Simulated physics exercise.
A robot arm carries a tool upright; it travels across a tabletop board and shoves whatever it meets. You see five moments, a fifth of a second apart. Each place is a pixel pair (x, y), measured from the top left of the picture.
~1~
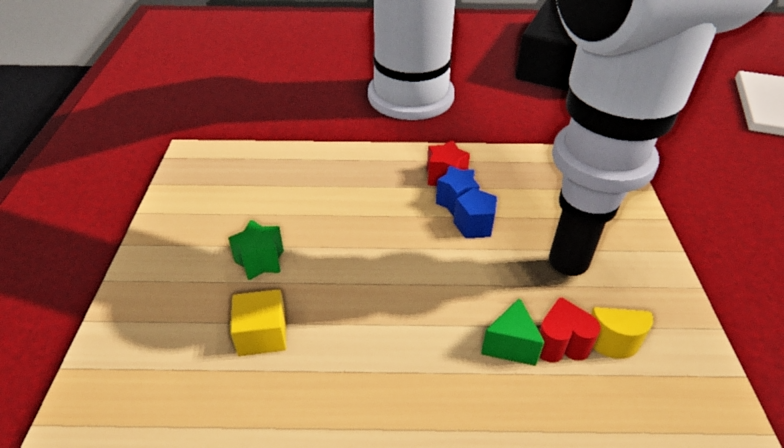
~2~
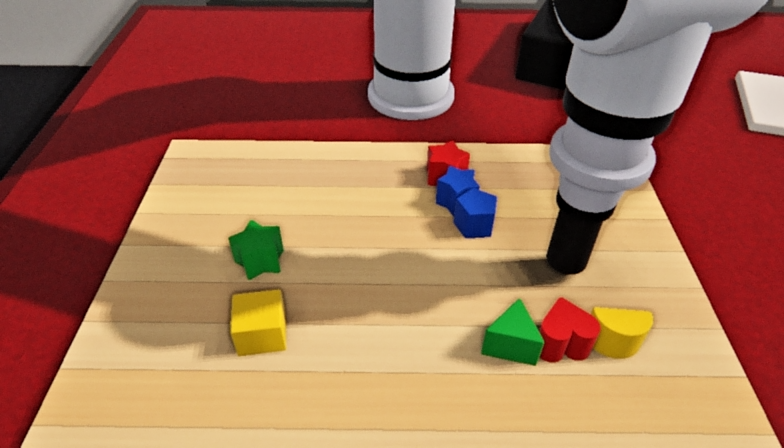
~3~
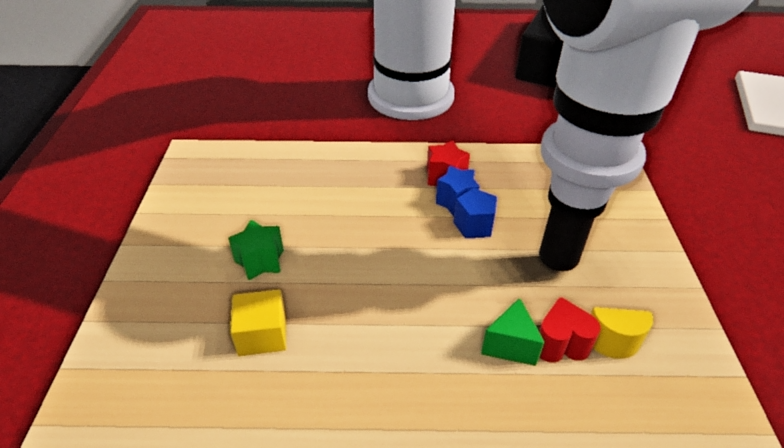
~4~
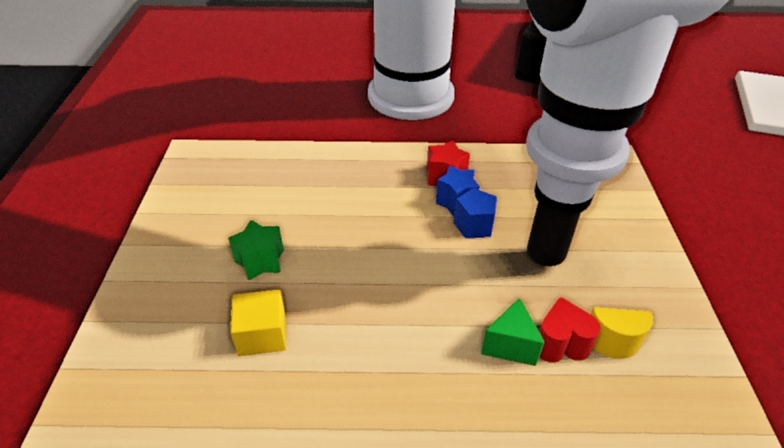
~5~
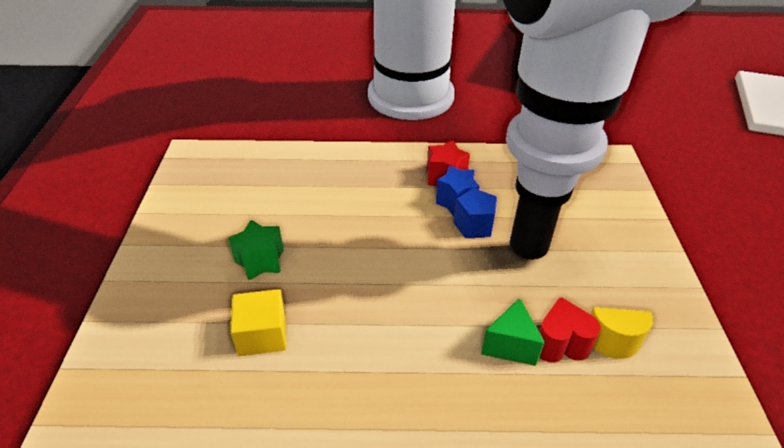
At first, a robot arm holds its black tip over the right side of a wooden board, above a green triangle, a red heart and a yellow half-round block. The tip then slides a short way left, toward the blue blocks, while every block stays still.
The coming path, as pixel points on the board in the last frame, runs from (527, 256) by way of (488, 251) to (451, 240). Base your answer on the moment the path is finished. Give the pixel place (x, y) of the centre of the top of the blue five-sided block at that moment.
It sits at (460, 192).
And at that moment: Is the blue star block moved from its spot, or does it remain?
From what I can tell, it won't keep its place.
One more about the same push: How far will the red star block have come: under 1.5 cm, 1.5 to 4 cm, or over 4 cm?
The red star block ends up very close, under 1.5 cm away.
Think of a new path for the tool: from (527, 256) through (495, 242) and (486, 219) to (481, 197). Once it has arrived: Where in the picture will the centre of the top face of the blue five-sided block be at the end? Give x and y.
(449, 169)
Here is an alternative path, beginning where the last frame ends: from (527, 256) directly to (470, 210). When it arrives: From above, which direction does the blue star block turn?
My answer: Clockwise.
What follows on the original path. Halfway along, tool (488, 242); nothing pushed yet.
At the end, tool (452, 232); red star block (448, 147); blue star block (451, 169); blue five-sided block (460, 192), turned 20° clockwise.
